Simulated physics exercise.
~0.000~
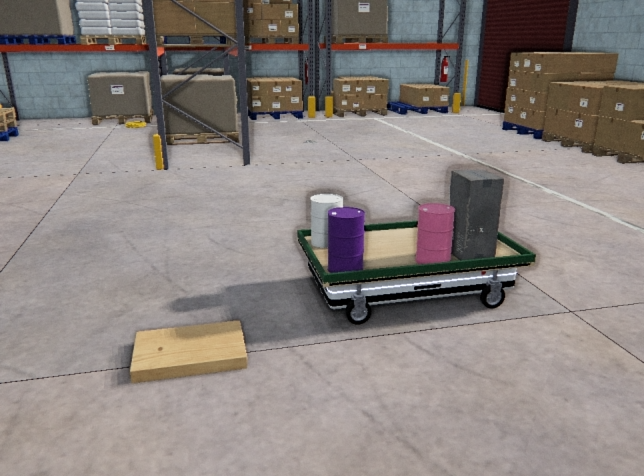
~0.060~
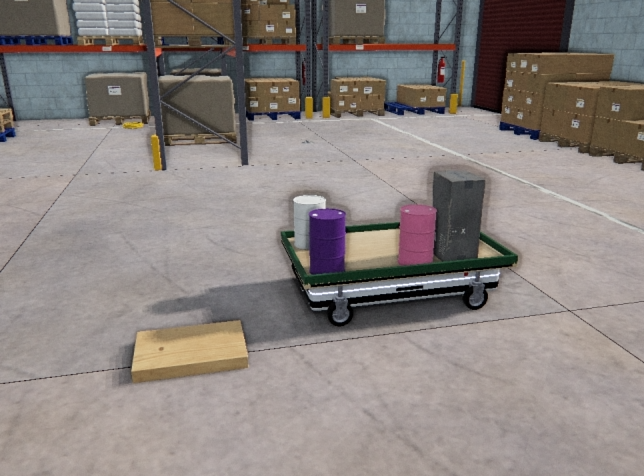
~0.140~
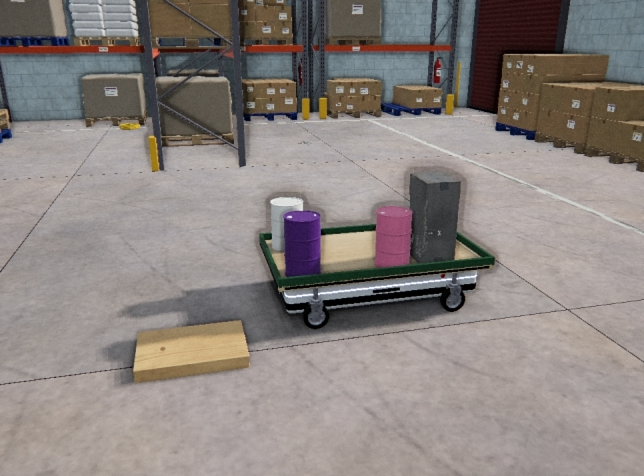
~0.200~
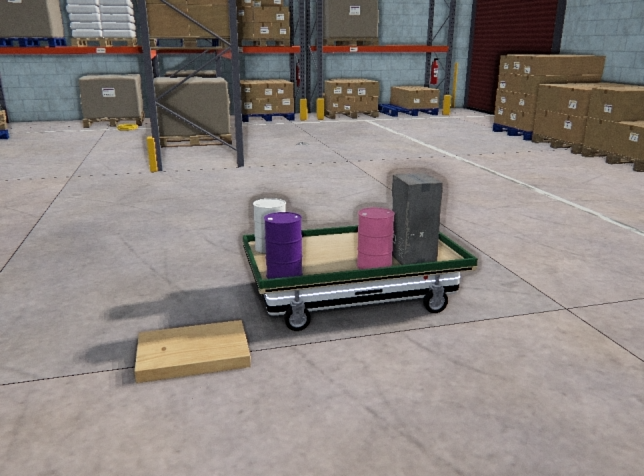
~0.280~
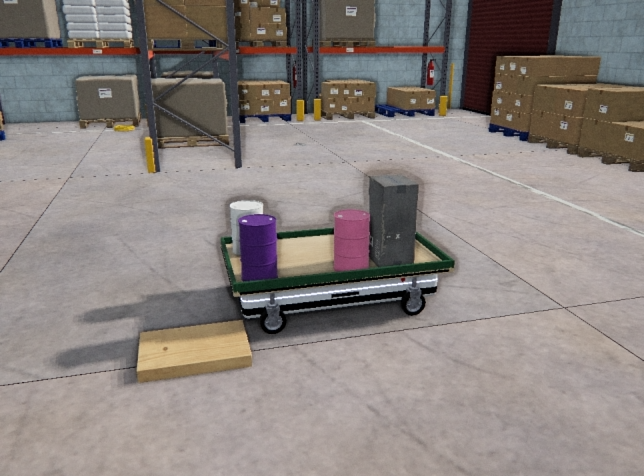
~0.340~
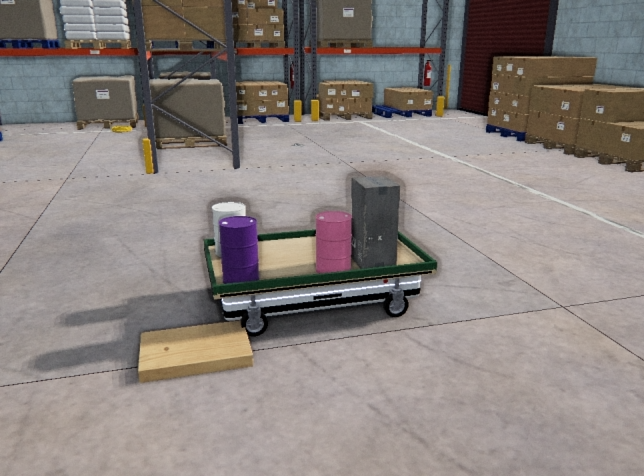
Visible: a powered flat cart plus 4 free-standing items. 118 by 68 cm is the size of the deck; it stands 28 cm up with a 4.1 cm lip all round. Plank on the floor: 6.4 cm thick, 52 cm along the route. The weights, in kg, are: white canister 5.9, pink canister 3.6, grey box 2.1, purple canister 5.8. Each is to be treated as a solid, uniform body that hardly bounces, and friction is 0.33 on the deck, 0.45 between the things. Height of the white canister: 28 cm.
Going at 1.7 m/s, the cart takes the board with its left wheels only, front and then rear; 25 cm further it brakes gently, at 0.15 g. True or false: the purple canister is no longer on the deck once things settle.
False.
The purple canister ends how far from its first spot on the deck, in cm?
Some 40 cm.
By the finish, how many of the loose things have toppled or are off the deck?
That gives 4.
Around 0.74 s, cart has run 126 cm; purple canister at 38° to upright near (122, 239); pink canister at 32° to upright; white canister at 32° to upright.
Around 1.34 s, cart has run 228 cm; purple canister on its side; pink canister on its side; white canister on its side.
Around 2.34 s, cart has run 317 cm; white canister now off the deck; purple canister on its side; pink canister on its side.
Finally (3.6 s), off the deck, white canister and grey box; on their side or leaning hard on the deck, pink canister and purple canister.
